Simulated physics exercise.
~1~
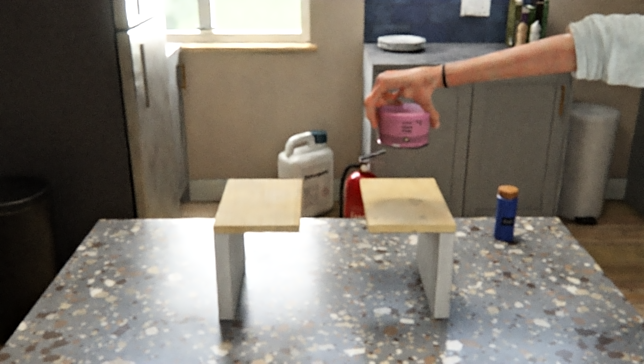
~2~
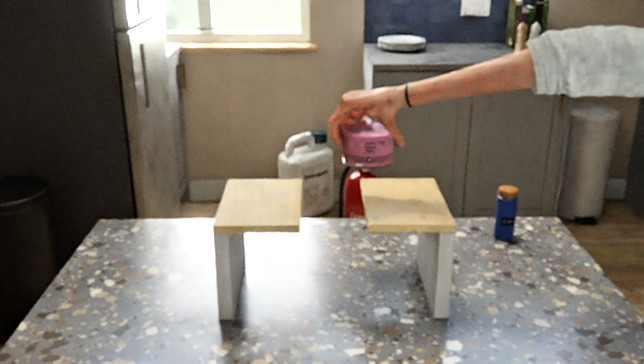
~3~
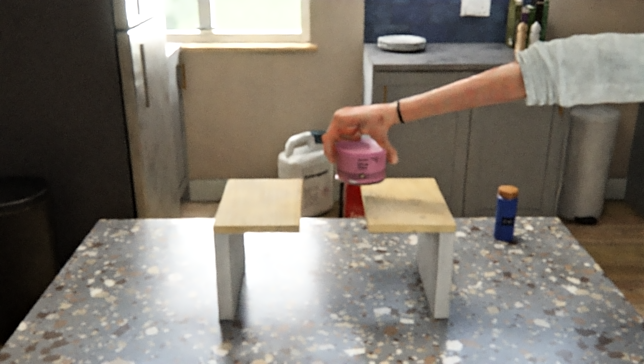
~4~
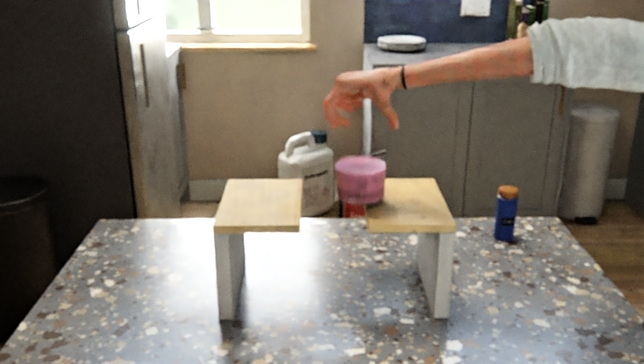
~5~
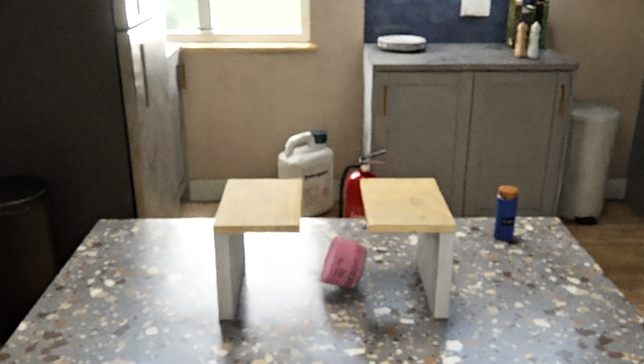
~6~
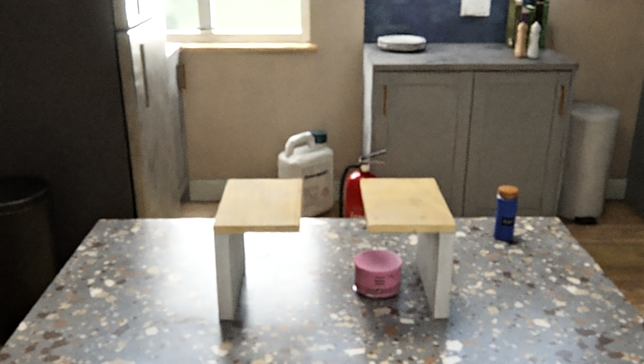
At the start, a hand reaching in from the right holds a pink tub above a speckled table, where two wooden-topped ledges stand with a gap between them and a blue shaker sits to the right. The hand moves the tub left and lowers it to the inner edge of the right ledge. It then lets go and draws back upward. The tub does not lodge on the ledge but drops through the gap, tipping onto its side as it falls. It ends upright on the table between the ledges, close to the right support, while the shaker stays where it was.
